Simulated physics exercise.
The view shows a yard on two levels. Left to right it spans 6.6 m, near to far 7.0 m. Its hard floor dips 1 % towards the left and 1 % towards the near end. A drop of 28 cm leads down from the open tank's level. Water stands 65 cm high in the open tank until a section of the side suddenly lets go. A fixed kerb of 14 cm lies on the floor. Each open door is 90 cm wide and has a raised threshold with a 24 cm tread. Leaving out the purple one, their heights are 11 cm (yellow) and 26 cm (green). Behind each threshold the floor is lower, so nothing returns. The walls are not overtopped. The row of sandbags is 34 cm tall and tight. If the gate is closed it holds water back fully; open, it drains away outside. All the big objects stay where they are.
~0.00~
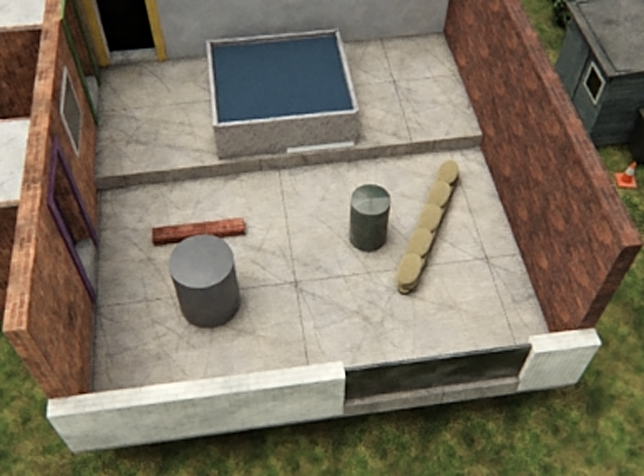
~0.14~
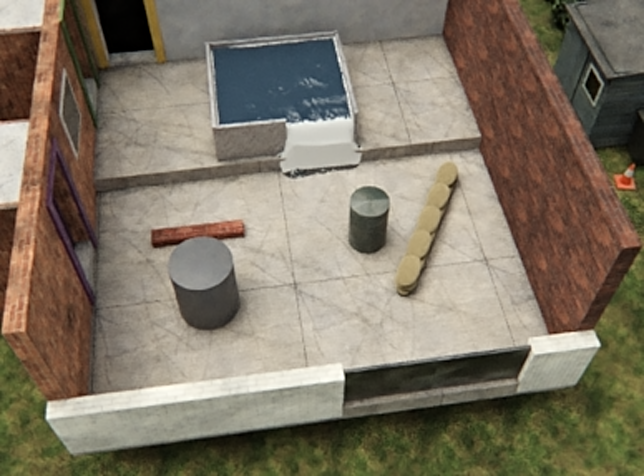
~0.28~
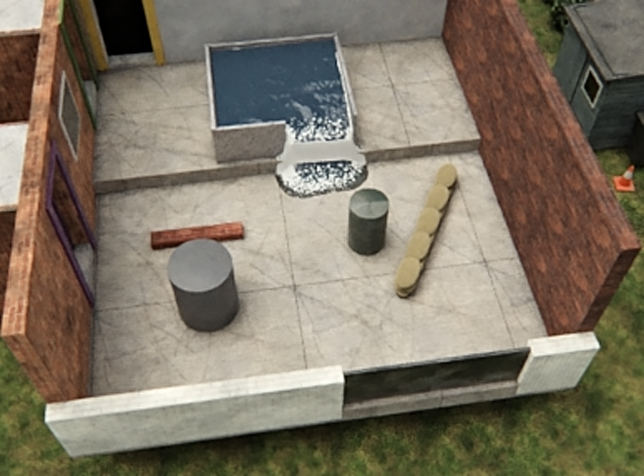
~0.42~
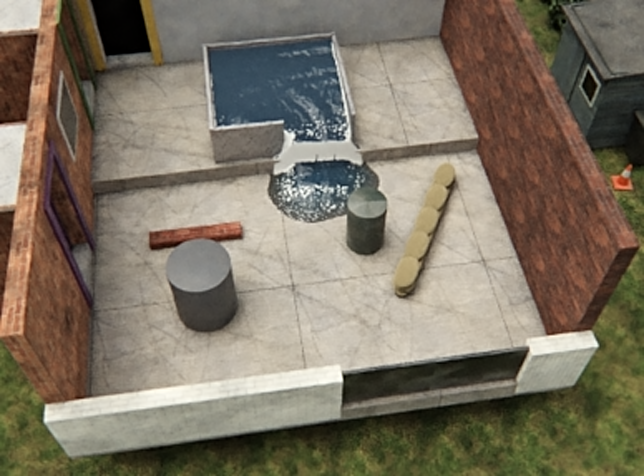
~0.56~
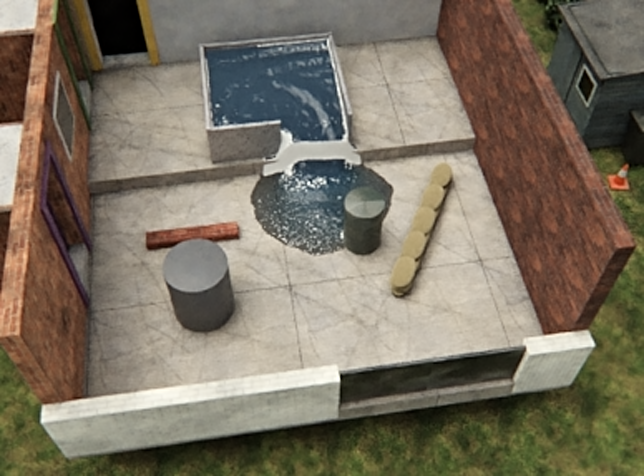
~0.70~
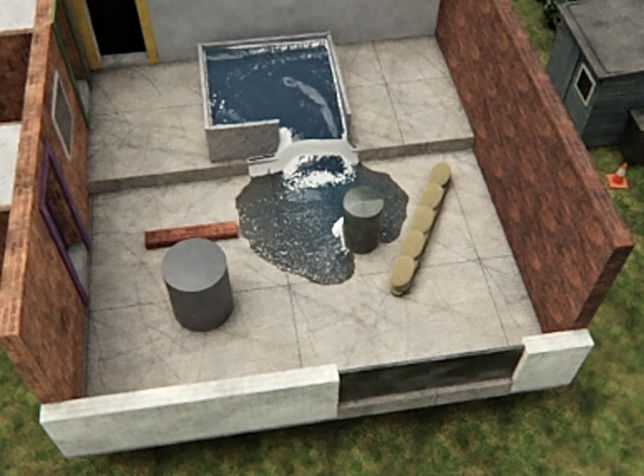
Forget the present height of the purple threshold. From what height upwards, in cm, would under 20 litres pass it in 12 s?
Some 9.5 cm above the ground.
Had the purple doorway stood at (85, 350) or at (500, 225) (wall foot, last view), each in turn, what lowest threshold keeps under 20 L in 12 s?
About 17 and 6.0 cm.
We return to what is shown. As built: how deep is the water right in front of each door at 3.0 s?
In cm: Yellow 0, green 0, purple 0.
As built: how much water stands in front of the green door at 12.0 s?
Roughly 0.0 cm deep.
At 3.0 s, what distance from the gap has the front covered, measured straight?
About 5.8 m.
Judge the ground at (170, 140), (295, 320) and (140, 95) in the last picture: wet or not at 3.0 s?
In turn: Not reached, under water, not reached.
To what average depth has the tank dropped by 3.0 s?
Some 30 cm.
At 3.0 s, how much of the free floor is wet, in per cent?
Near 40 per cent is wet.
After 1.4 s water covers 25 % of the floor, deepest (46 cm) near (348, 223); it has not reached the purple door.
After 3.0 s water covers 40 % of the floor, deepest (32 cm) near (266, 378); it has not reached the purple door.
After 12.0 s water covers 65 % of the floor, deepest (18 cm) near (81, 430); 12 cm at the purple door, 0 litres in over its 24 cm threshold.
At the purple door as built, the water arrived by 3.5 s and peaked near 13 cm at 9.2 s.
With a threshold of 8.5 cm, 27 litres would have come in within the 12 s; with 11.5 cm, 10 litres. So under 20 litres takes about 9.5 cm.
